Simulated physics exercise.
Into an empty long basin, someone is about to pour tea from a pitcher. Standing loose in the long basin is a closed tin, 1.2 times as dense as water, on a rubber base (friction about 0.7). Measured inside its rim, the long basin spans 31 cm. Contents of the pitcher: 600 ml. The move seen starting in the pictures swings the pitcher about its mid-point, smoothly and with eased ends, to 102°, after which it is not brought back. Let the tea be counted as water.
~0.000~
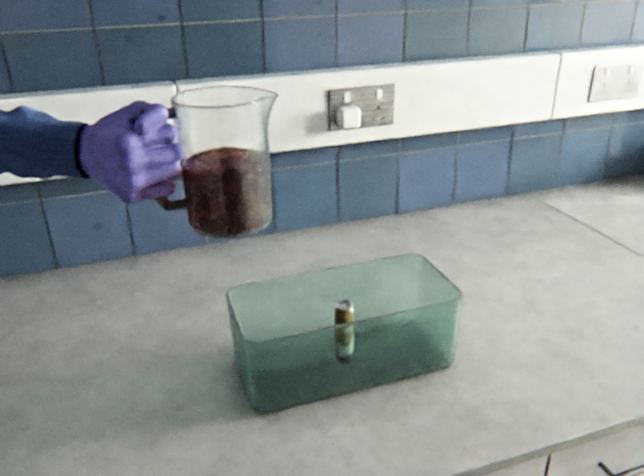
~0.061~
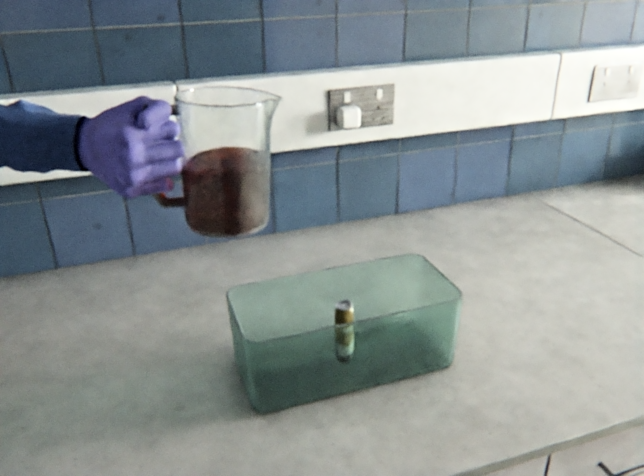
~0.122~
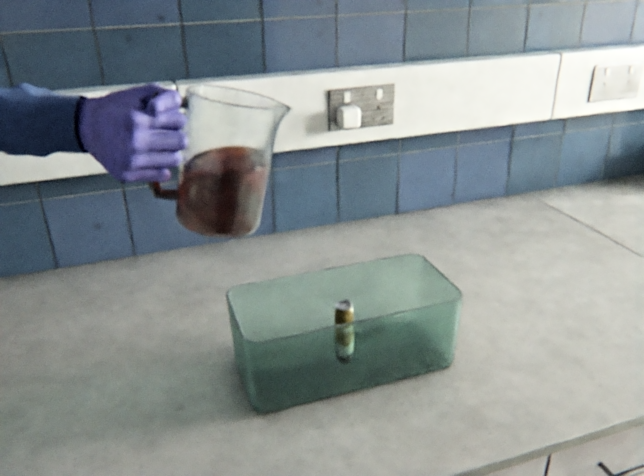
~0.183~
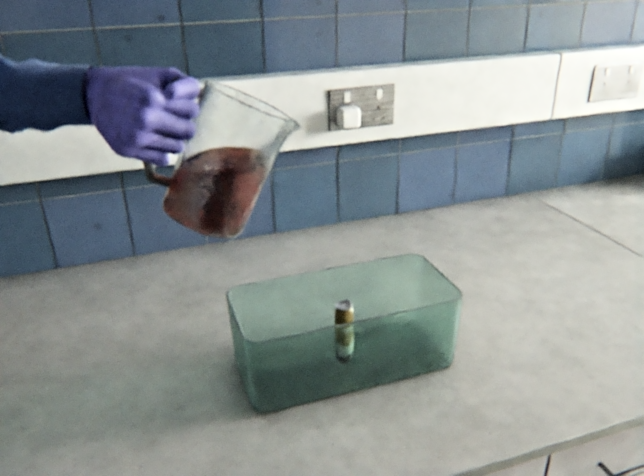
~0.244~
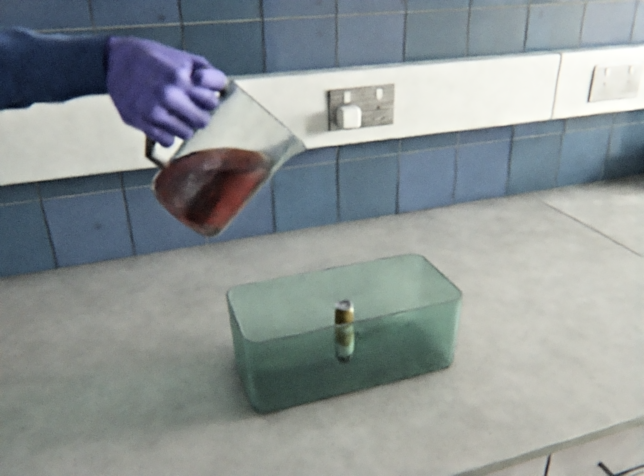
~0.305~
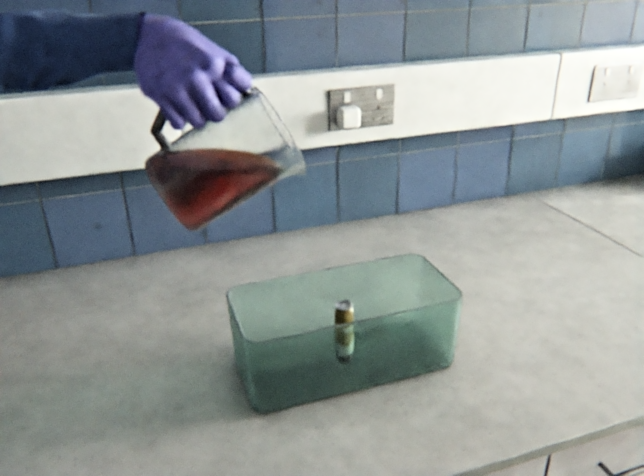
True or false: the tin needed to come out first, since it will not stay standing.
False.
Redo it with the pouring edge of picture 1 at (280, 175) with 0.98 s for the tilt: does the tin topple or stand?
Then the tin comes down.
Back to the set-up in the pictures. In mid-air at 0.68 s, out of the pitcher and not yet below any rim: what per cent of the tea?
34 per cent or so.
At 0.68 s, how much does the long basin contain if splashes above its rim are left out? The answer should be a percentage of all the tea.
Near 38 in a hundred.
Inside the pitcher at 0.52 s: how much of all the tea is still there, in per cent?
I'd estimate some 70 % remains.
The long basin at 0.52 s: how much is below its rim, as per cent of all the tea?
2 %, roughly.
After 0.52 s the tilt is 102° and 71 per cent is still to pour; the tin stands where it began.
After 0.68 s the tilt is 102° and 29 per cent is still to pour; the tin stands where it began.
After 0.85 s the tilt is 102° and 10 per cent is still to pour; the tin stands where it began.
After 1.03 s the tilt is 102° and 2 per cent is still to pour; the tin stands where it began.
In the end the tin stands where it began.
